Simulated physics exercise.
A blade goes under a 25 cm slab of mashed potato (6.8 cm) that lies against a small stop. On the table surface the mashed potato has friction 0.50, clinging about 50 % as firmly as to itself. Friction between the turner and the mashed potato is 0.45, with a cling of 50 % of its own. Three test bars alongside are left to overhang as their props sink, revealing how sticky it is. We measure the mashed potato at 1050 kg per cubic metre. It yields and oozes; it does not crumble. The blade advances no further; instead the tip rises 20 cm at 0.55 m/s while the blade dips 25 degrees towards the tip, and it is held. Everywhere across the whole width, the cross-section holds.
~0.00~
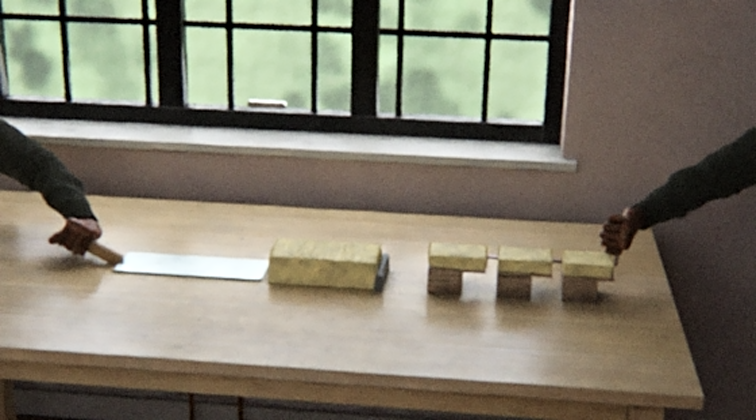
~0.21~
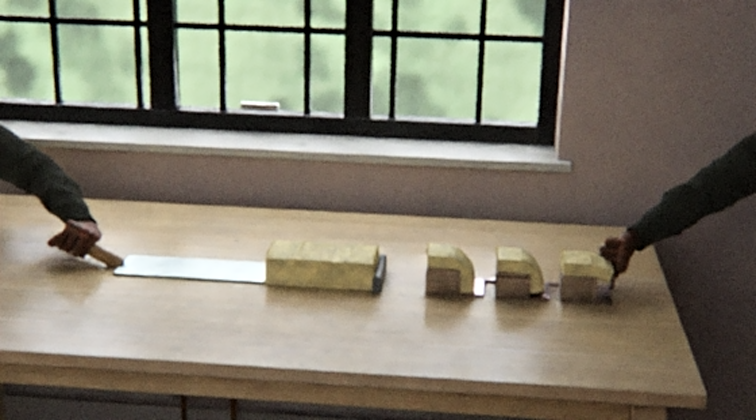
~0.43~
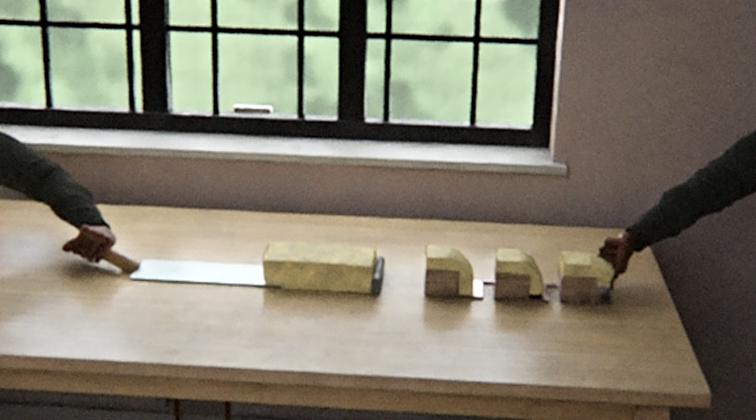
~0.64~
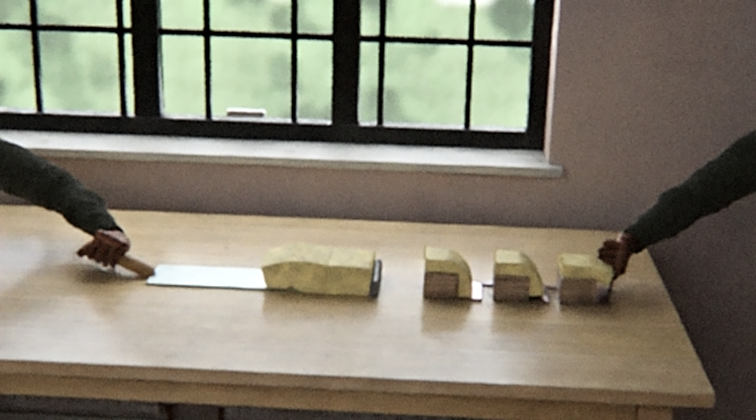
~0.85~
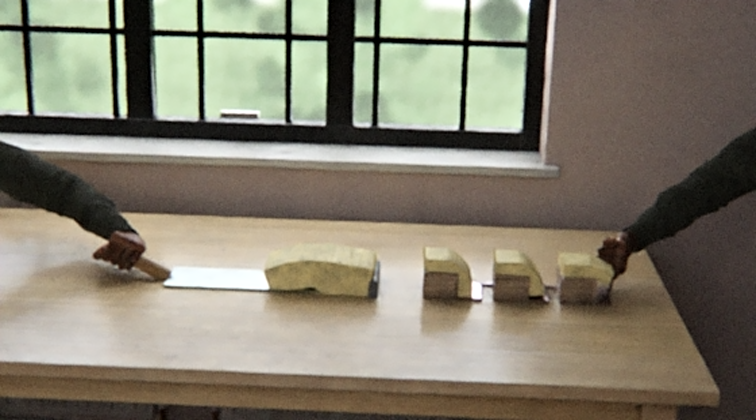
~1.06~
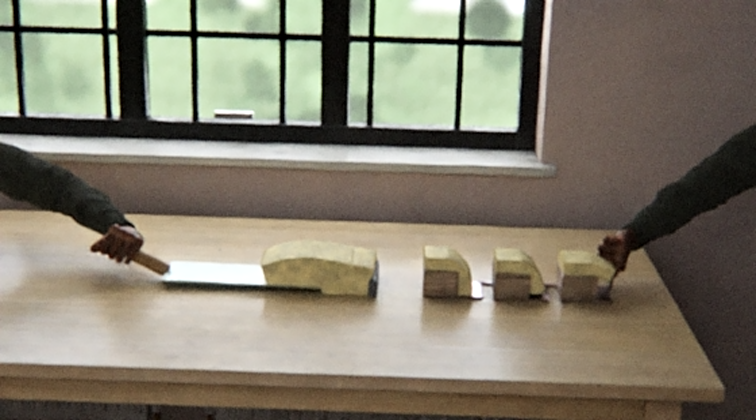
On a wooden table, three small bars droop, then a hand slides a blade under mashed potato.
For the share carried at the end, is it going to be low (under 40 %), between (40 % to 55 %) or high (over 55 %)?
It is going to be low.
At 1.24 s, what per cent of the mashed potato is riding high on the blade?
Share: Close to 35 %.
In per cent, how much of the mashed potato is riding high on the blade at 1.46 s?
Close to 55 percent.
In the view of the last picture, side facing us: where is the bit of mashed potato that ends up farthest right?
Roughly at the pixel (409, 296).
After 1.24 s, the tip is 10 cm up.
After 1.46 s, the tip is 20 cm up and 53 % is riding high on the blade.
After 1.67 s, the tip is 20 cm up and 53 % is riding high on the blade.
After 1.89 s, the tip is 20 cm up and 20 % is riding high on the blade.
After 2.40 s, the tip is 20 cm up and 0 % is riding high on the blade.
